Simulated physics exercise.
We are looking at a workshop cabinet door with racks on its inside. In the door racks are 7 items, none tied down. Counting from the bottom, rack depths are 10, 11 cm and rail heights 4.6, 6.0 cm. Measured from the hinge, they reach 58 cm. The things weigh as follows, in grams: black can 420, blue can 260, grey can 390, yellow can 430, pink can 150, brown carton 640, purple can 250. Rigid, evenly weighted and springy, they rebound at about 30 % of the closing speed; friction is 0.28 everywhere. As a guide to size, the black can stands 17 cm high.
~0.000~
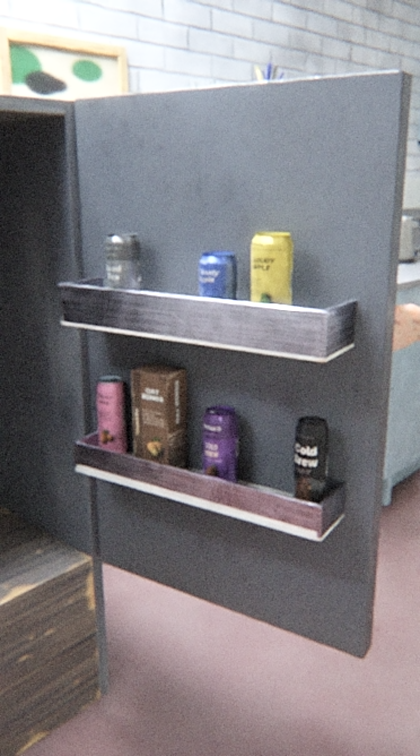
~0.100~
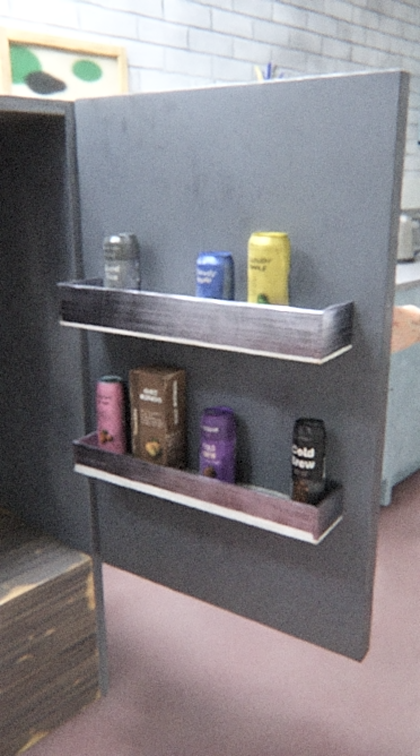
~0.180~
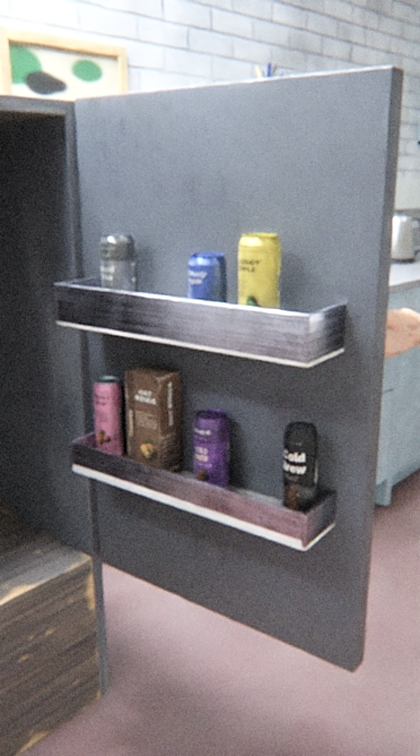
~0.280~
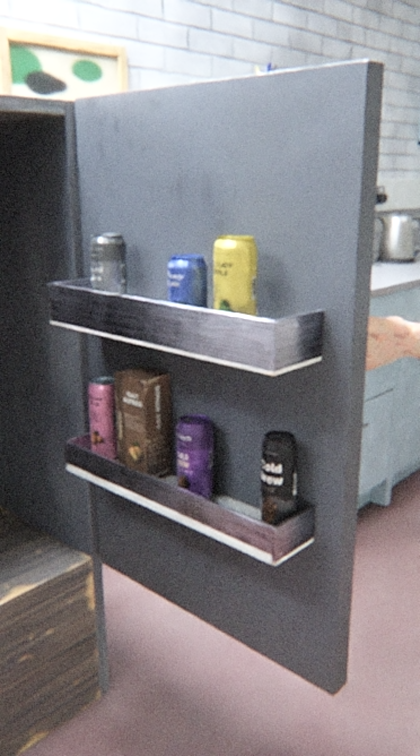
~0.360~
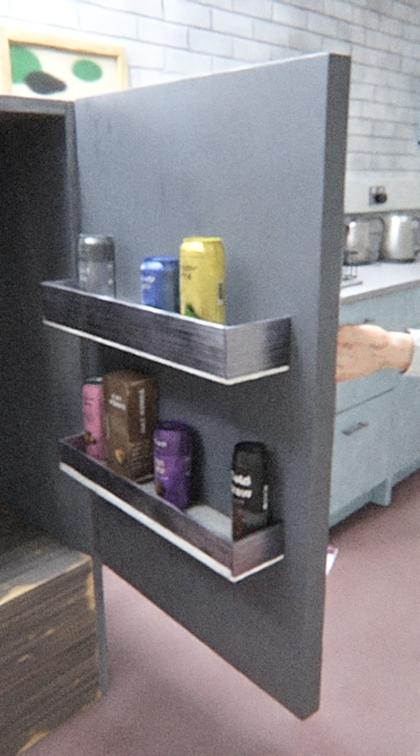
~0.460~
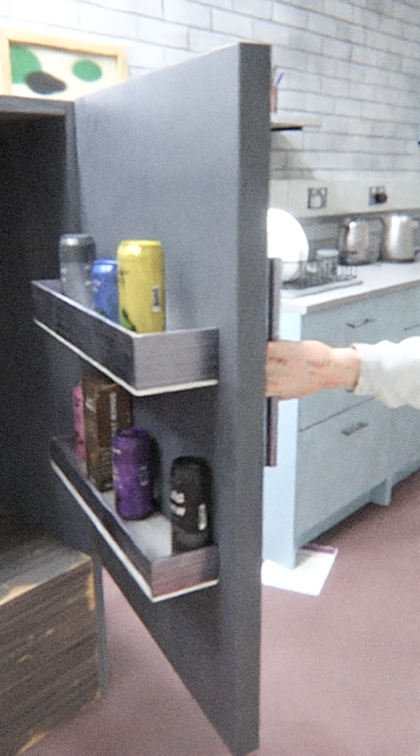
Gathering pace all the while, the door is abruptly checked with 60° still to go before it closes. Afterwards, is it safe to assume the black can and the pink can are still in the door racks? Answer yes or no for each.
Black can: No; pink can: Yes.
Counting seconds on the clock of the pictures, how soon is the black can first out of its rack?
Answer: Near 0.7 s.
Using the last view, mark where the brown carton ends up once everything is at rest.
(75, 433), roughly.
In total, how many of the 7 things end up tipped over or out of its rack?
All told, 2.
By 0.56 s, door at 60°; black can 2 cm from its spot near (96, 529); yellow can tilted 5°; purple can 2 cm from its spot.
By 0.96 s, door at 60°; black can now out of its rack; yellow can tilted 27°; brown carton 3 cm from its spot.
By 1.16 s, door at 60°; yellow can tilted 46°; brown carton 3 cm from its spot; grey can 2 cm from its spot.
When it is over (1.6 s), out of its rack, black can; lying over in the door racks, yellow can; the other 5 within 5 cm of the start. In the last view, pink can near (79, 421).
